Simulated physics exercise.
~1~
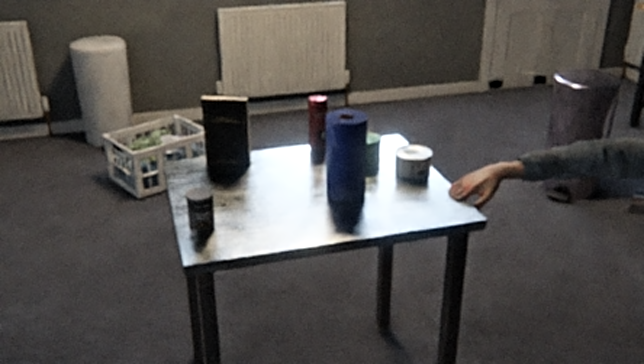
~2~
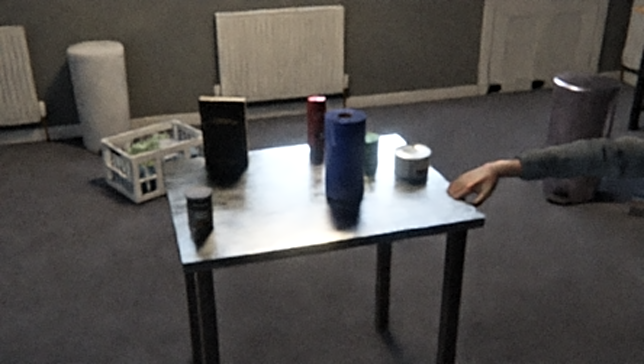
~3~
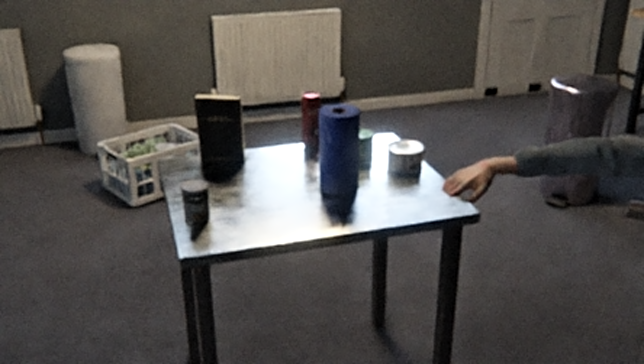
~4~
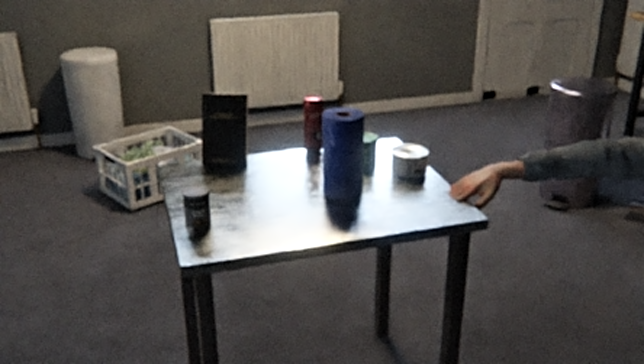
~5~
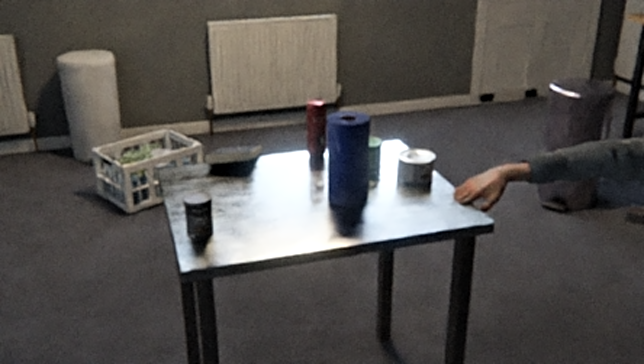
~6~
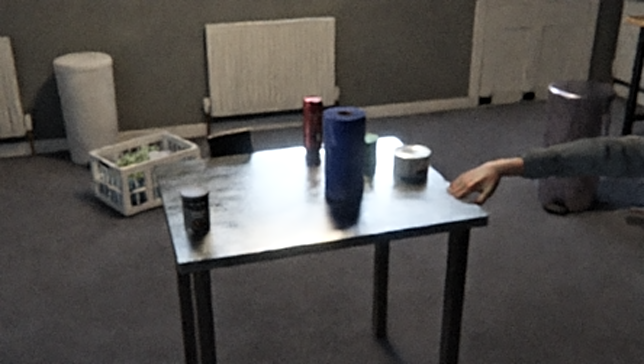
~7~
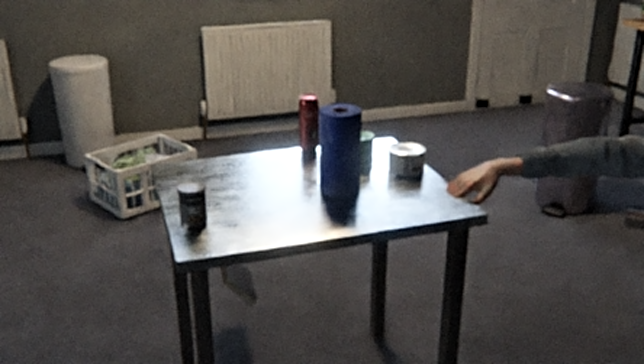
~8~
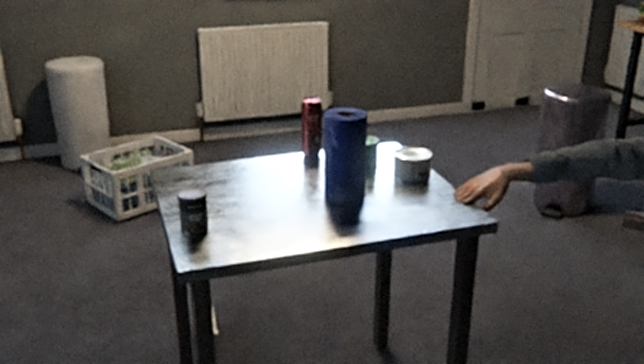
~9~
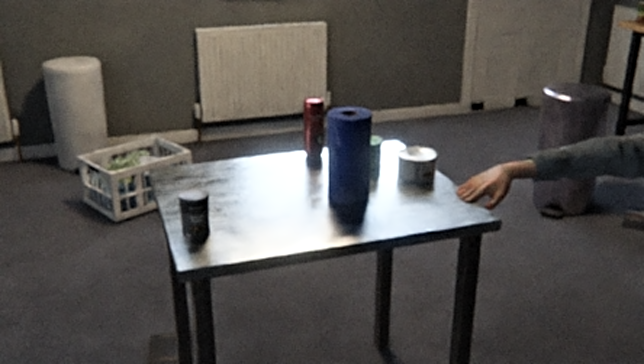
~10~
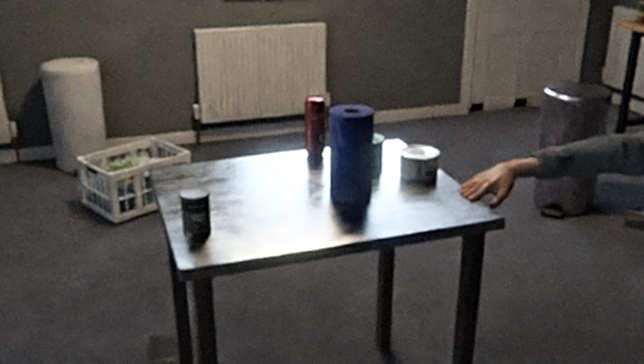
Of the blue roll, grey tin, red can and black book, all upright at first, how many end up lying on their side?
One of them does. The black book ends up lying on the floor, while the blue roll, grey tin and red can stay upright on the table.
The black book tips over and falls off the hand-held table, leaving the others on top.
